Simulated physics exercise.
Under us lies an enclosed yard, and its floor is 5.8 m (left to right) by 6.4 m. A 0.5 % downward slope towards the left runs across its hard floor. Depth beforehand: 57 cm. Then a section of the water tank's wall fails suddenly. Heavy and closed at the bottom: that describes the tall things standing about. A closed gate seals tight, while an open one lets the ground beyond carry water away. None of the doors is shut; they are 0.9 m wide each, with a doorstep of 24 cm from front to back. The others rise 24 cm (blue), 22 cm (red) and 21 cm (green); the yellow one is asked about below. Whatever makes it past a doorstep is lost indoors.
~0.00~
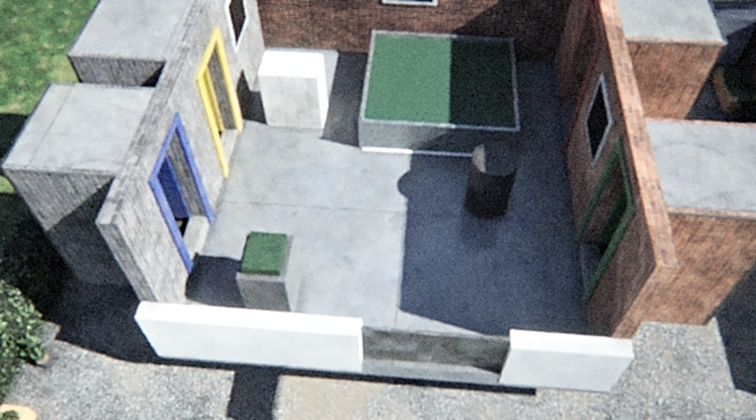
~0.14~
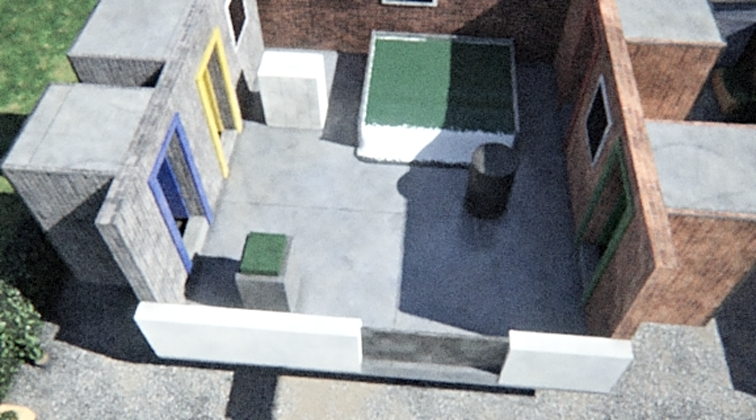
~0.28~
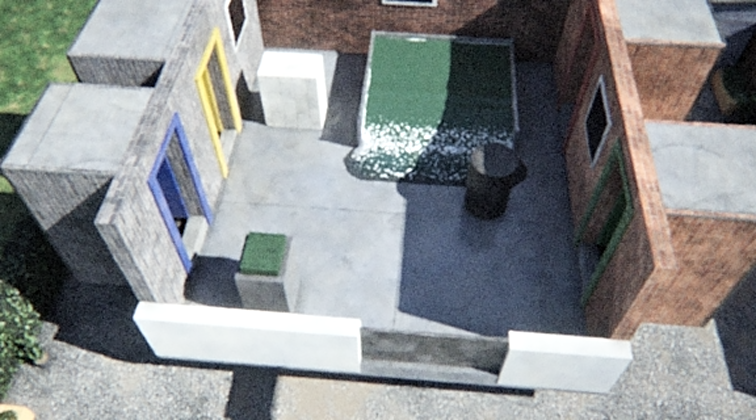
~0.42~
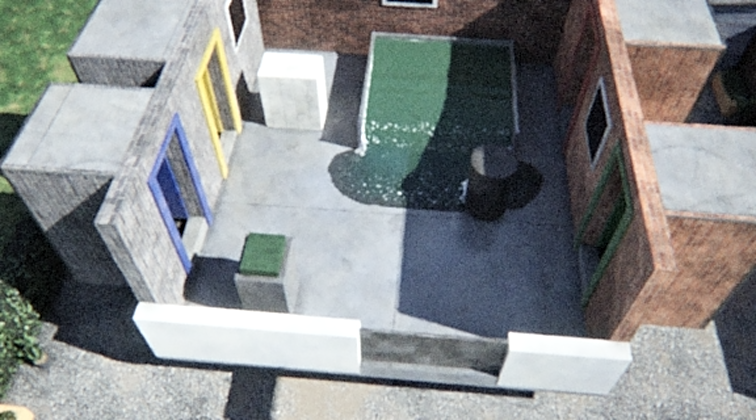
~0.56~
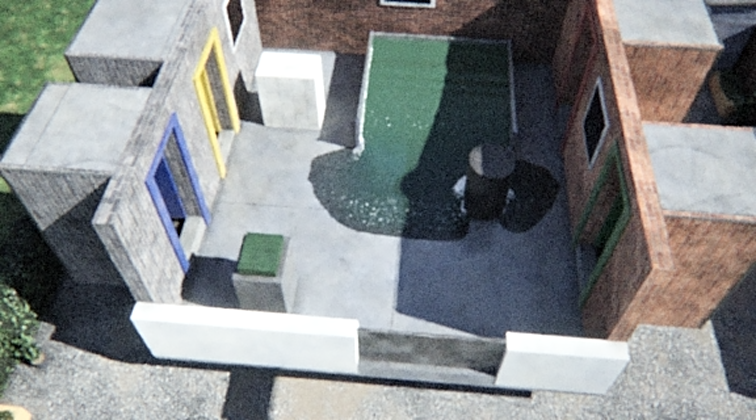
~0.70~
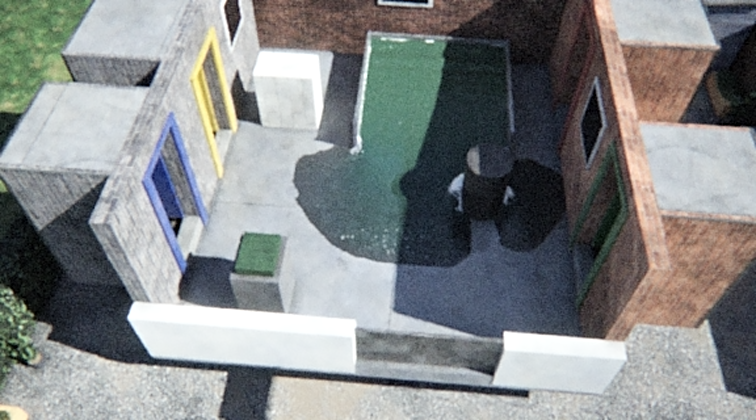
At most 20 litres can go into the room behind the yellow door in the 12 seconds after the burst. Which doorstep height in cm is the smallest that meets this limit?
A height of roughly 14.5 cm.
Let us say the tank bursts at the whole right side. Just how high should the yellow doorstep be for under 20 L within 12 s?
Estimate: Near 7.5 cm.
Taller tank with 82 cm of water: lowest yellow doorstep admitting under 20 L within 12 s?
It would take a step of about 22 cm.
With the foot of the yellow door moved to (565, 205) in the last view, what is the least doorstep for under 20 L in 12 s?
Minimum: About 19 cm.
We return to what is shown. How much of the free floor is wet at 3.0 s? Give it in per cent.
Approximately 65 % of it.
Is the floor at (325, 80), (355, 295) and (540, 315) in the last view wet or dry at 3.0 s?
In the order asked: Untouched, soaked, soaked.
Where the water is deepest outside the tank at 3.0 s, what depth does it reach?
Max depth: Near 39 cm.
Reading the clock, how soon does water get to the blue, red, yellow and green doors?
Arrives: Blue 2.2 s / red 2.2 s / yellow 4.0 s / green 1.1 s.
After 1.4 s water covers 45 % of the floor, deepest (38 cm) near (476, 180); it has not reached the yellow door.
After 3.0 s water covers 65 % of the floor, deepest (39 cm) near (183, 334); it has not reached the yellow door.
After 12.0 s water covers 100 % of the floor, deepest (16 cm) near (502, 65); 13 cm at the yellow door, 115 litres in over its 8 cm doorstep.
At the yellow door as built, the water arrived by 4.0 s and peaked near 19 cm at 8.0 s.
Run again over the same 12 s with other heights there, 28 litres in over 13.5 cm, 12 litres over 16 cm. The limit of 20 litres is kept from about 14.5 cm up.
